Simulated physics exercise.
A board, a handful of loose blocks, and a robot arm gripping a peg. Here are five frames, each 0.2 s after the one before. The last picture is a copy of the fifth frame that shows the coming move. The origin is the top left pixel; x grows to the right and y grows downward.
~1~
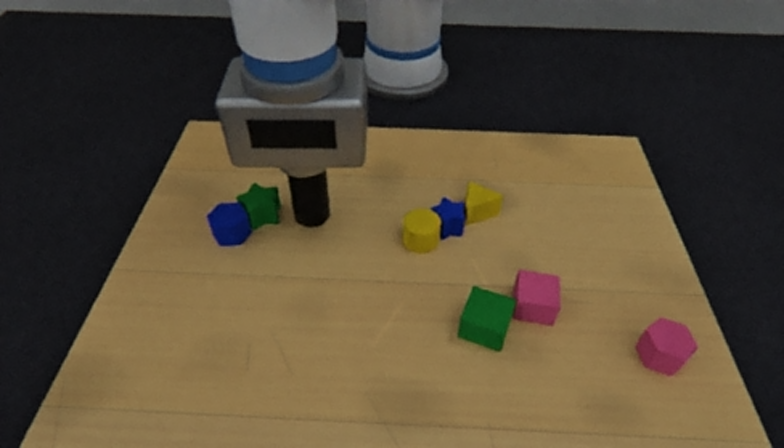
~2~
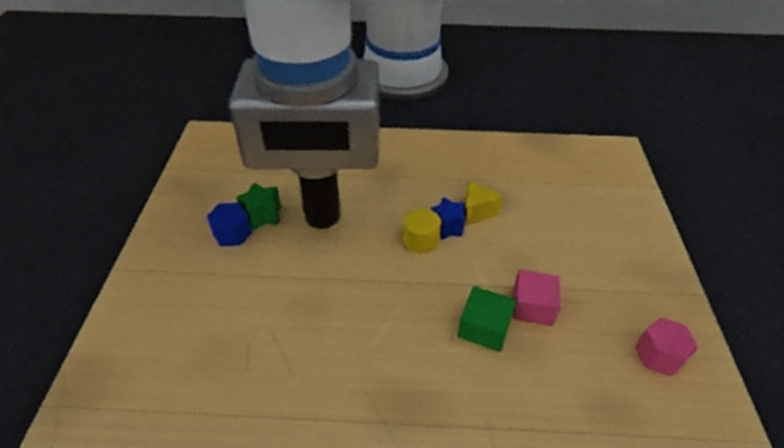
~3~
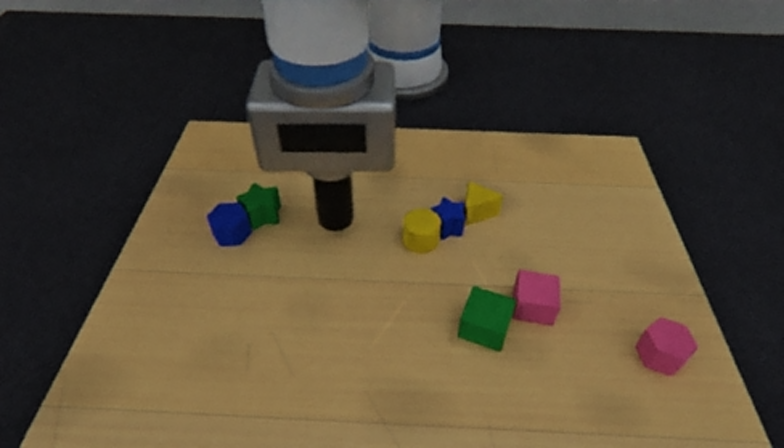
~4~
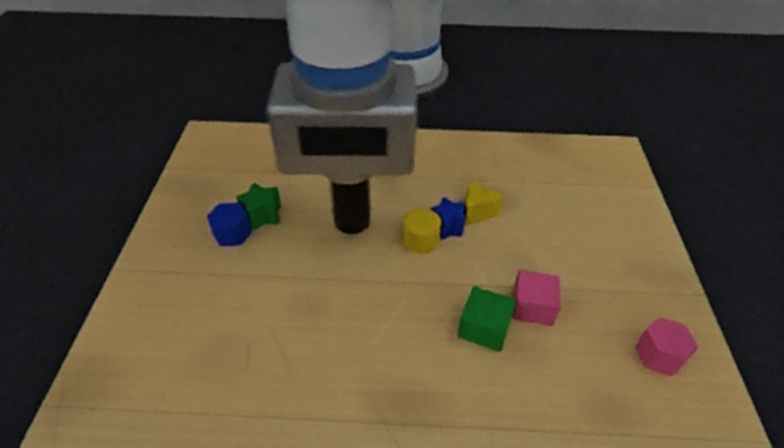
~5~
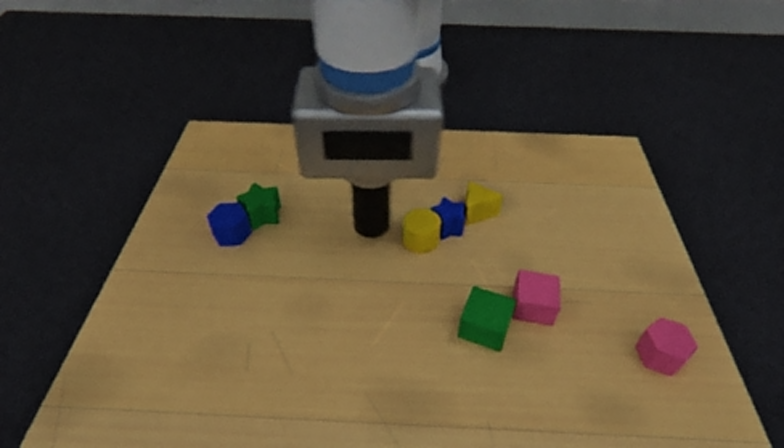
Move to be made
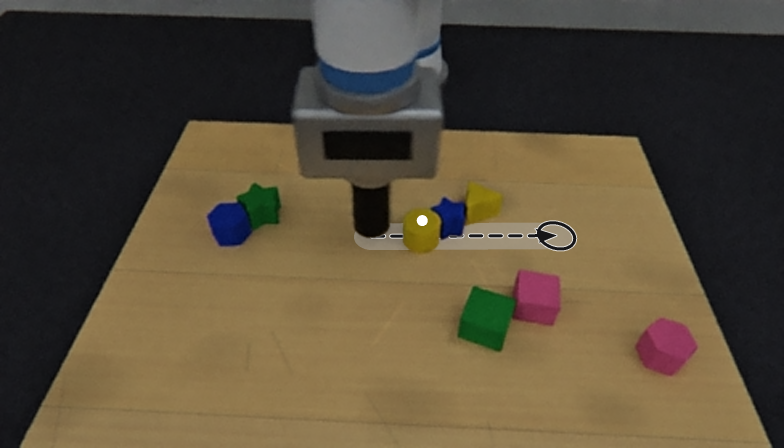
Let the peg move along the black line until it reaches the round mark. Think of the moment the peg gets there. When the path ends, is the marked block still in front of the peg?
The answer is no.
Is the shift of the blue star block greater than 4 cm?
My answer is yes.
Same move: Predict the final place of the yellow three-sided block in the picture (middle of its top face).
I'd place it at (506, 179), taking the centre of its top.
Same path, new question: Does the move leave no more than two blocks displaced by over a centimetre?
Answer: No.
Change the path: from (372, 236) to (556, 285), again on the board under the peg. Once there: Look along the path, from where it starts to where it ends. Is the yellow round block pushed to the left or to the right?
Toward the left.
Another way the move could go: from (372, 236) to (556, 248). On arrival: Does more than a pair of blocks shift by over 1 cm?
Yes
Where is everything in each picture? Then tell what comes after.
In the first picture, lower end of the peg (313, 216), tops of blocks, yellow round block (422, 221), blue star block (450, 209), yellow three-sided block (480, 194), pink square (539, 288).
In the second picture, peg (323, 217), blocks as before.
In the third picture, peg (336, 219), blocks as before.
In the fourth picture, peg (353, 222), blocks as before.
In the fifth picture, peg (372, 226), yellow round block (422, 221), blue star block (450, 209), yellow three-sided block (480, 194), pink square (539, 288).
The drawn path runs from (372, 236) to (557, 236); the dot is on the yellow round block.
The first path, step by step. One third of the way, peg (436, 226); yellow round block (474, 226); blue star block (482, 204), turned 35° anticlockwise; yellow three-sided block (497, 187), turned 30° anticlockwise.
Two thirds of the way, peg (500, 225); yellow round block (529, 239); blue star block (521, 201), turned 90° anticlockwise; yellow three-sided block (503, 180), turned 85° anticlockwise.
At the end, peg (560, 225); yellow round block (546, 245); blue star block (543, 192), turned 155° anticlockwise; yellow three-sided block (506, 179), turned 100° anticlockwise; pink square not moved.
